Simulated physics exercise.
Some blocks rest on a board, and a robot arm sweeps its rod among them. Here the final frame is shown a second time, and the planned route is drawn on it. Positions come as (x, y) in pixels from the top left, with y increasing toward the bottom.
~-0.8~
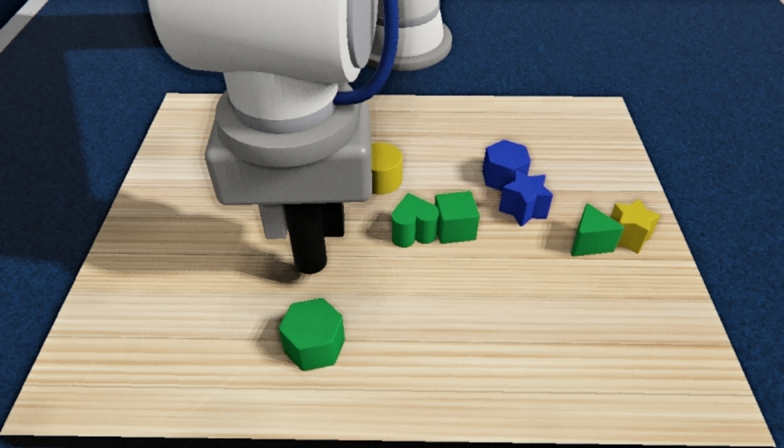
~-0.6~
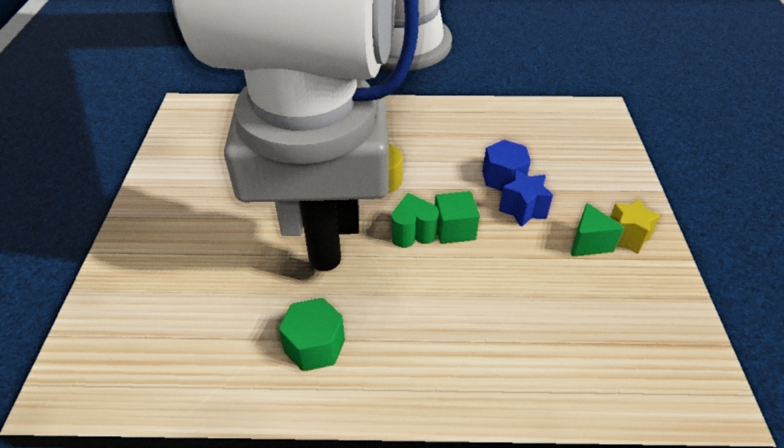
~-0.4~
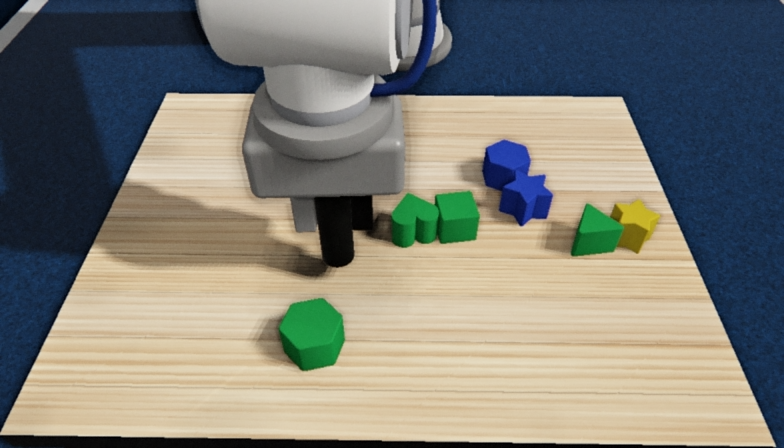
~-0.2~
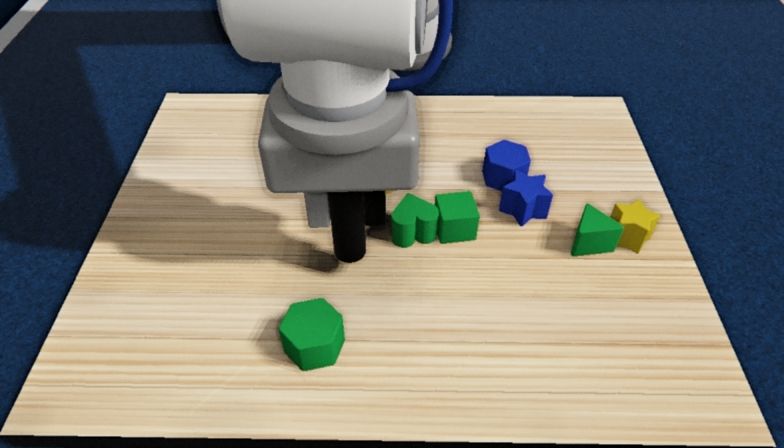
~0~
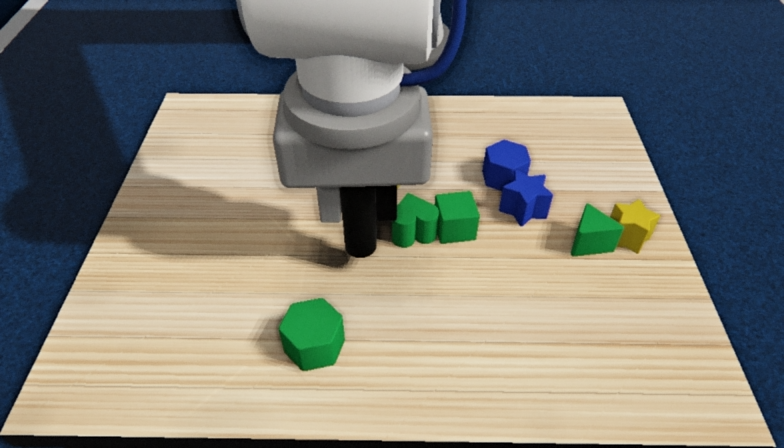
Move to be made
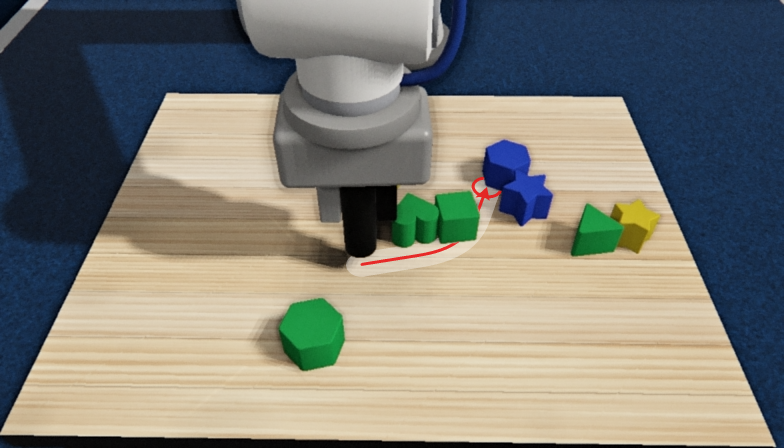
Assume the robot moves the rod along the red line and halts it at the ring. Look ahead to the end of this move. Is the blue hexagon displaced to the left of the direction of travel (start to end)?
It seems so.
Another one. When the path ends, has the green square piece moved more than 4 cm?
Yes.
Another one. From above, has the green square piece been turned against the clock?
I'd say yes.
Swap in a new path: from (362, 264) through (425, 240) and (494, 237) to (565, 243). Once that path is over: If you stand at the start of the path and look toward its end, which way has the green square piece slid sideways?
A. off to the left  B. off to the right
Answer: A.
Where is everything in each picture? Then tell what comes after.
Rod tip at (311, 262); block tops, green heart block at (414, 209); green square piece at (457, 204); blue hexagon at (508, 153); blue star block at (529, 185), in the first picture.
Rod at (325, 259); blocks unchanged, in the second picture.
Rod at (338, 256); blocks unchanged, in the third picture.
Rod at (350, 251); blocks unchanged, in the fourth picture.
Rod at (361, 247); green heart block at (414, 209); green square piece at (457, 204); blue hexagon at (508, 153); blue star block at (529, 185), in the fifth picture.
Path on the board, from (362, 264) through (425, 254) and (471, 226) to (487, 187).
What follows on the original path. One third of the way, rod at (427, 236); nothing pushed yet.
Two thirds of the way, rod at (474, 208); green heart block at (415, 207); green square piece at (482, 178), turned 45° anticlockwise.
At the end, rod at (490, 170); green heart block at (415, 207); green square piece at (501, 145), turned 45° anticlockwise; blue hexagon at (526, 129); blue star block in place.
